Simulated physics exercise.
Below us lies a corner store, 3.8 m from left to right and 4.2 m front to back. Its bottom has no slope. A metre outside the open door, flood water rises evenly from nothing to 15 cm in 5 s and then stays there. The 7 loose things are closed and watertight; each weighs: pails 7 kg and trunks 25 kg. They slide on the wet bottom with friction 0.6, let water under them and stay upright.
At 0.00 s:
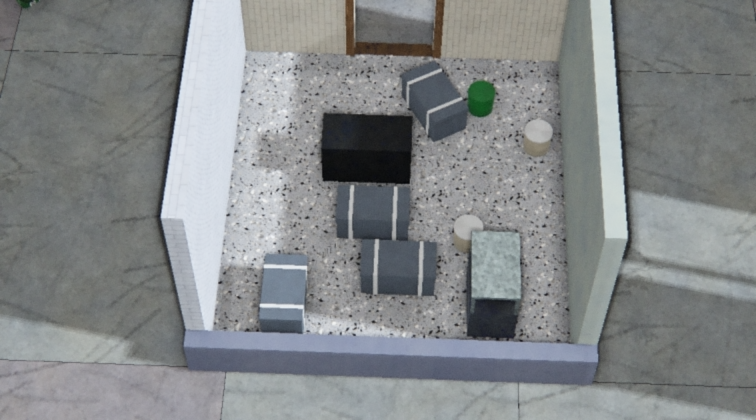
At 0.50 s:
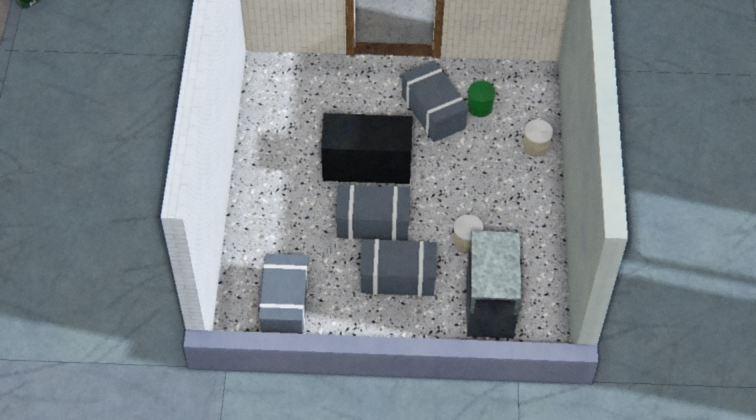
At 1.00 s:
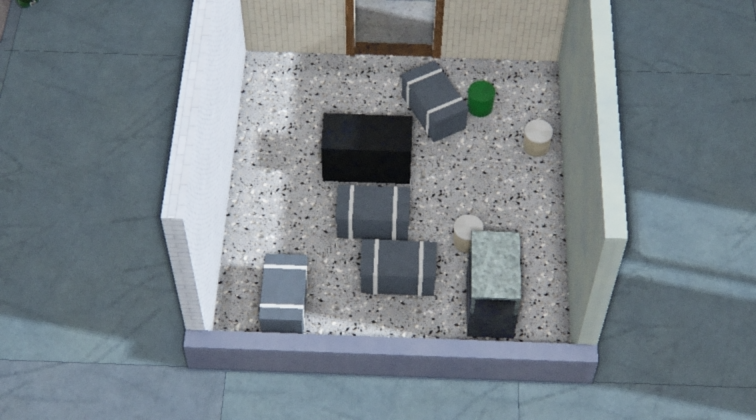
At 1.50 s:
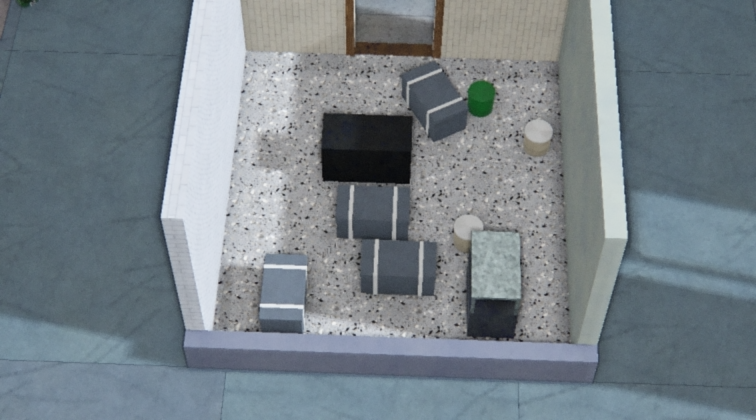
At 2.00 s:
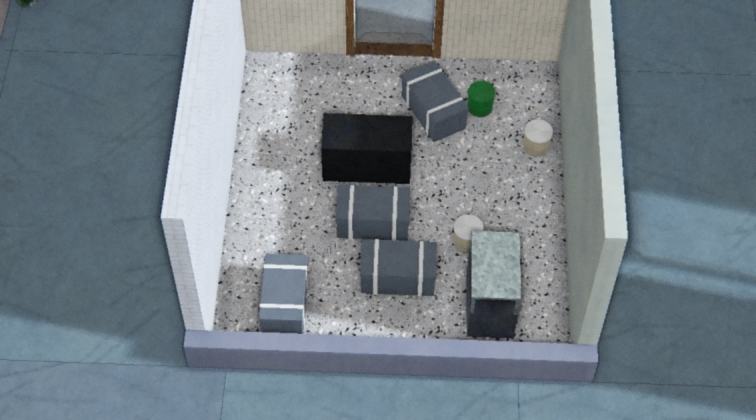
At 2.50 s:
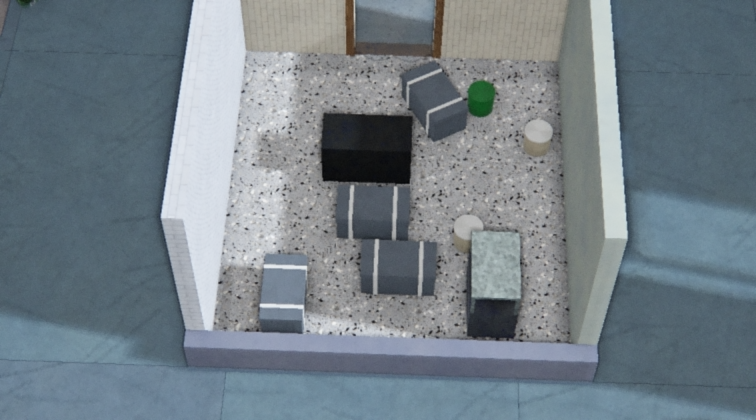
A small walled room with a speckled floor, seen steadily from high above its low front wall, has an open doorway at the back and grey paving around it. Four grey trunks with pale bands lie around a black box, with a green pail and a whitish one at upper right, another pale pail and a dark, mottled-topped block lower down. Nothing inside moves; only the paving outside turns bluer early on.
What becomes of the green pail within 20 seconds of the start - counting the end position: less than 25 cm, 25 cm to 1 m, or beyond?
The green pail stays put.
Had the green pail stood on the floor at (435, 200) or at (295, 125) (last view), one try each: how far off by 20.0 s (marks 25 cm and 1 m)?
In that order: It holds its place; it slides a little.
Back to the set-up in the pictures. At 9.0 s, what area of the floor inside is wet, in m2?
Some 10.0 m2.
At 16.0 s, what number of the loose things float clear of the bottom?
2 of them.
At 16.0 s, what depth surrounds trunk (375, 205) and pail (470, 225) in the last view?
Roughly 6 and 8 cm.
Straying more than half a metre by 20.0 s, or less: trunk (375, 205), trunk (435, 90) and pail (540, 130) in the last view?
In turn: Short of it, over, under.
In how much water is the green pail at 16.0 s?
Roughly 7 cm.
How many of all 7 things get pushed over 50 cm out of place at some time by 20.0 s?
3 of them.
After 4.0 s the green pail is near (482, 91), 0.0 m from its start, aground; 0 afloat.
After 9.0 s the green pail is near (482, 91), 0.0 m from its start, aground; 0 afloat.
After 16.0 s the green pail is near (483, 91), 0.0 m from its start, aground; 2 afloat.
After 20.0 s the green pail is near (483, 91), 0.0 m from its start, aground; 5 afloat.
